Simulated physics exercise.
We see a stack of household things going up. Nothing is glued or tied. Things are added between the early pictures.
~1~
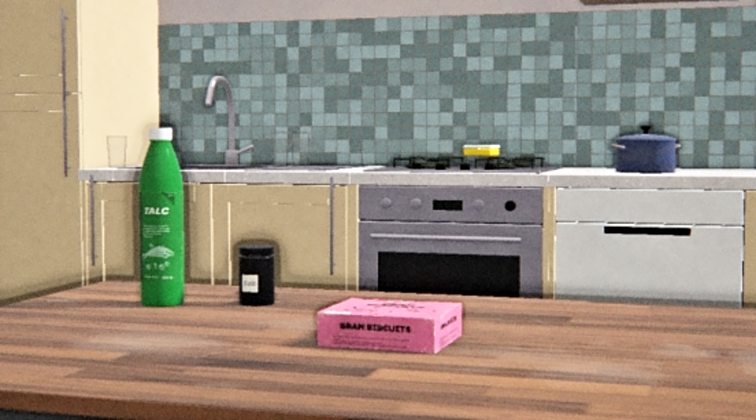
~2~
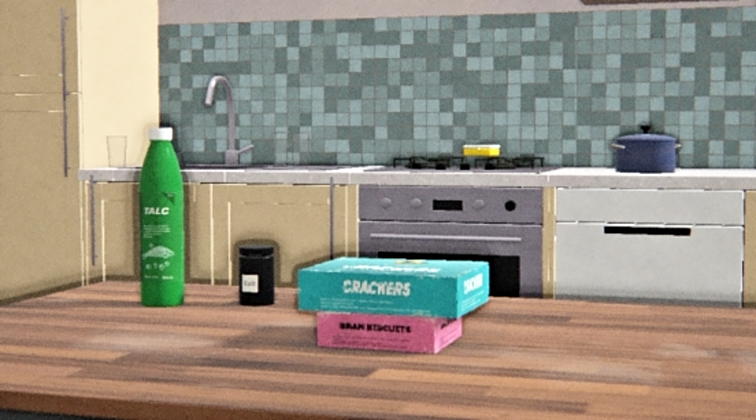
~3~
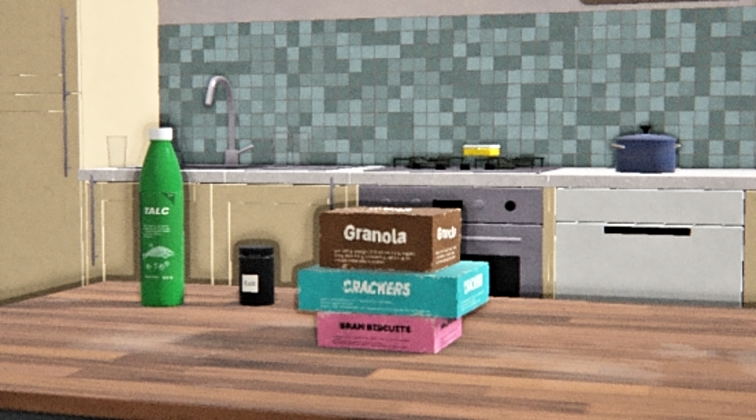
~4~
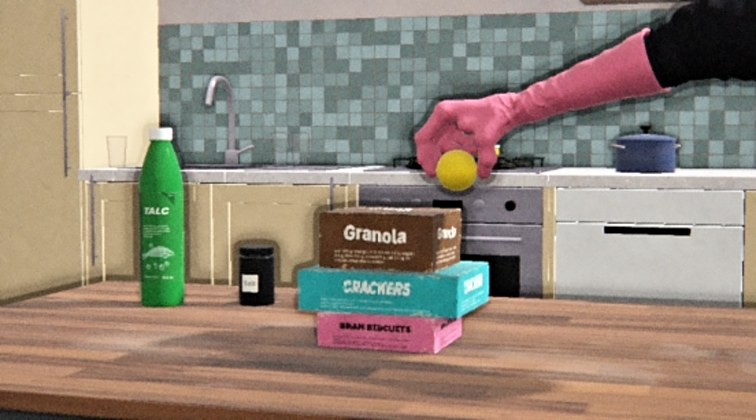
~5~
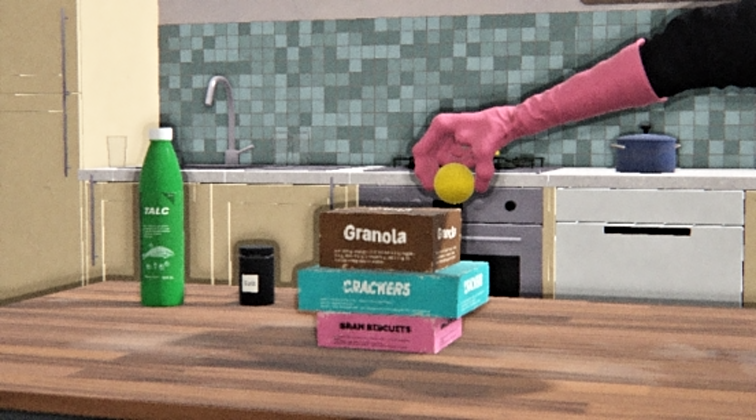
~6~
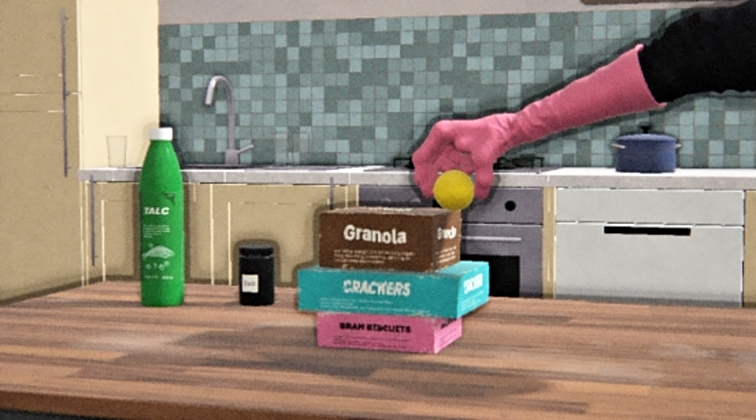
The footage shows a turquoise crackers packet and then a brown granola box added on top of a pink biscuit packet, before a pink-gloved hand lowers a yellow lemon slightly onto the granola box's right side, still holding it.
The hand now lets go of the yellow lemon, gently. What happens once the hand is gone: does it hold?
It gives way.
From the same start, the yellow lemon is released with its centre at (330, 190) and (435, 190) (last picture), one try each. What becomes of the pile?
First, it comes apart; second, it keeps its balance.
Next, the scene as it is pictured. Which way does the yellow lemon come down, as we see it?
It goes to the right.
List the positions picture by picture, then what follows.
In the first frame, the last thing is not in view yet; pink packet (391, 324).
In the second frame, the last thing is not in view yet; black jar (257, 275).
In the third frame, the last thing is not in view yet; green bottle (161, 217).
In the fourth frame, on its way; yellow lemon (457, 170); turquoise packet (396, 286).
In the fifth frame, on its way; yellow lemon (454, 183); brown box (391, 238).
In the sixth frame, set down, still held; yellow lemon (454, 191); pink packet (391, 324).
Then, 0.40 s on from there, yellow lemon now fallen.
Then, 0.60 s on from there, things are still on the move.
In the end, fallen, yellow lemon; the other 5 unmoved. At the end, from the last picture's camera, yellow lemon near (535, 329). The pile loses its balance.
